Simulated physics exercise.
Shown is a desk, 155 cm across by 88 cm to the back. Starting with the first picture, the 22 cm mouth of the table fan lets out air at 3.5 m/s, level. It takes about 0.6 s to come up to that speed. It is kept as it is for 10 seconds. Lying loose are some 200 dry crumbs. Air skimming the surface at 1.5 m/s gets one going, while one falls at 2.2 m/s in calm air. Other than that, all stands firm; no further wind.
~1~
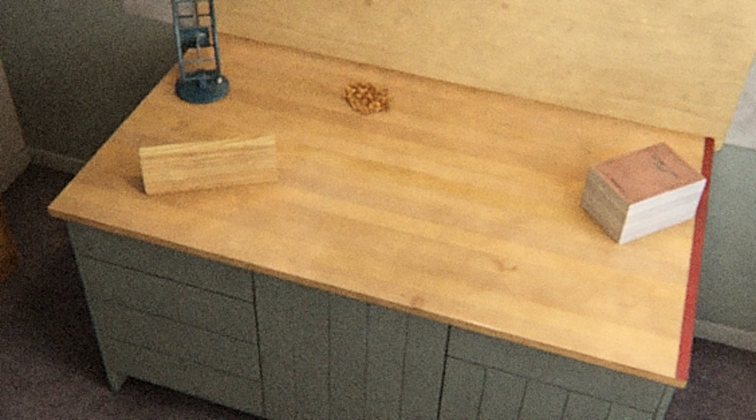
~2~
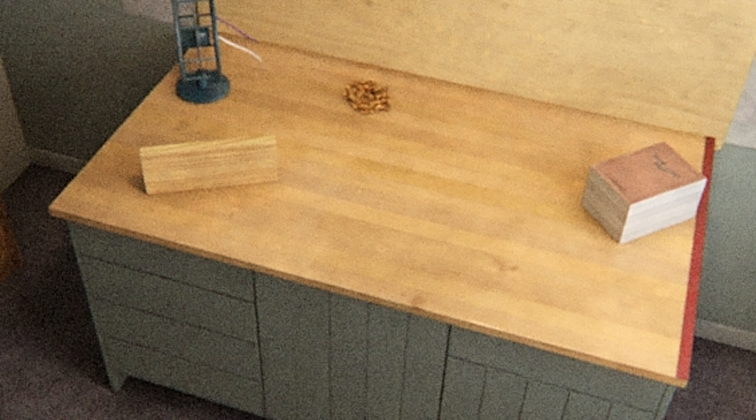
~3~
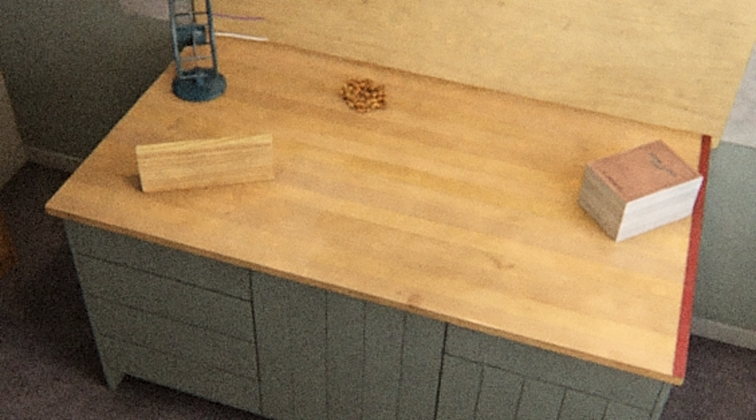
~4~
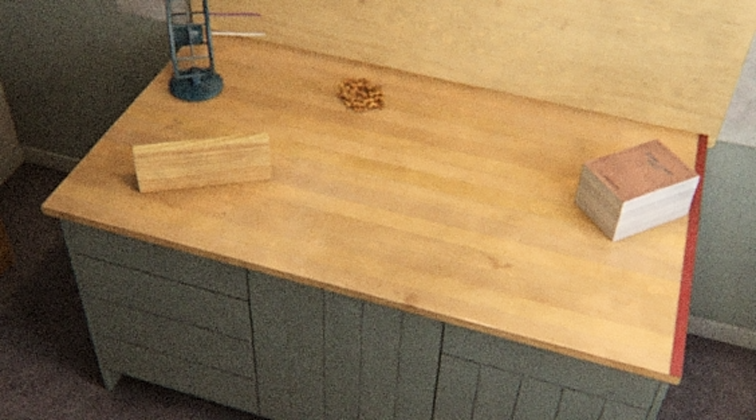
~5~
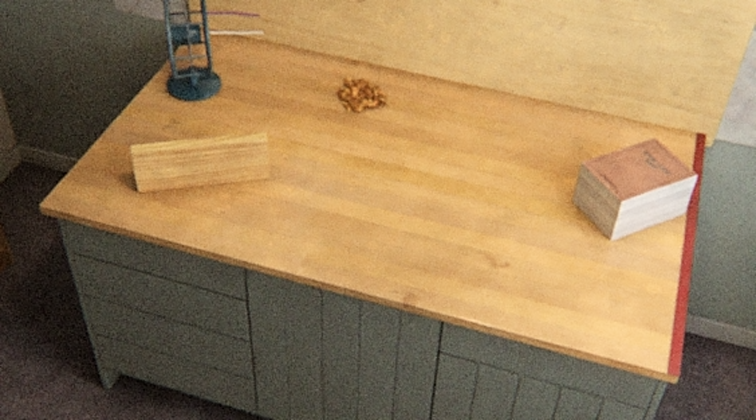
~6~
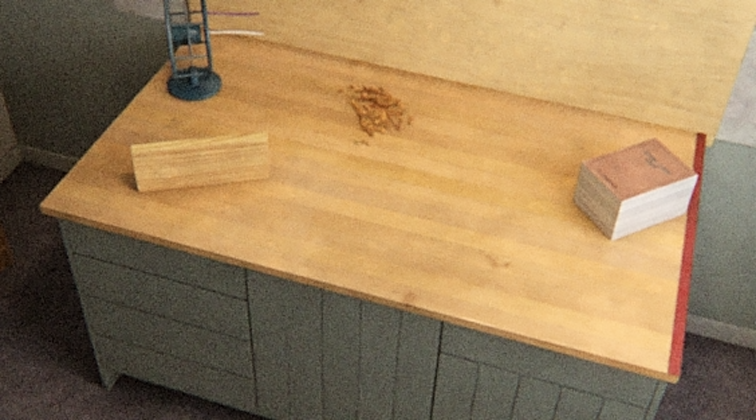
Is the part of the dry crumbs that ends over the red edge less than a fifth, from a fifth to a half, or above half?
I'd say under one fifth end up on the far side of the red edge.
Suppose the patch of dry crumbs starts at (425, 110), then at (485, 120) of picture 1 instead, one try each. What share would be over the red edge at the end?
Near 0 % for the first and near 20 % for the second.
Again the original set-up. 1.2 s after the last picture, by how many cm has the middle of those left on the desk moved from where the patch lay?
It works out to close to 60 cm.
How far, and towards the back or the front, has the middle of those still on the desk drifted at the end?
Moved forward, around 25 cm.
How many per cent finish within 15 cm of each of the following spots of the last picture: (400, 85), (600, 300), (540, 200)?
Roughly 0 %, 0 % and 60 %, in that order.
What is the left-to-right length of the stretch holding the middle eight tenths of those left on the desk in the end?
40 centimetres or so.
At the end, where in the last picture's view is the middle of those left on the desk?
It lands close to (550, 195) in the last picture.
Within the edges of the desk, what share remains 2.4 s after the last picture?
Roughly 100 per cent.
Then, 1.2 s after the last picture, 72 % are on the move or not yet settled, 0 % are over the red edge; the middle of those still in play is near (539, 187).
Then, 2.4 s after the last picture, 70 % are on the move or not yet settled, 2 % are over the red edge; the middle of those still in play is near (541, 192).
Then, 4.7 s after the last picture, 64 % are on the move or not yet settled, 2 % are over the red edge; the middle of those still in play is near (548, 194).
Then, 9.2 s after the last picture, at the end, 2 % are over the red edge; the middle of those still in play is near (550, 195).
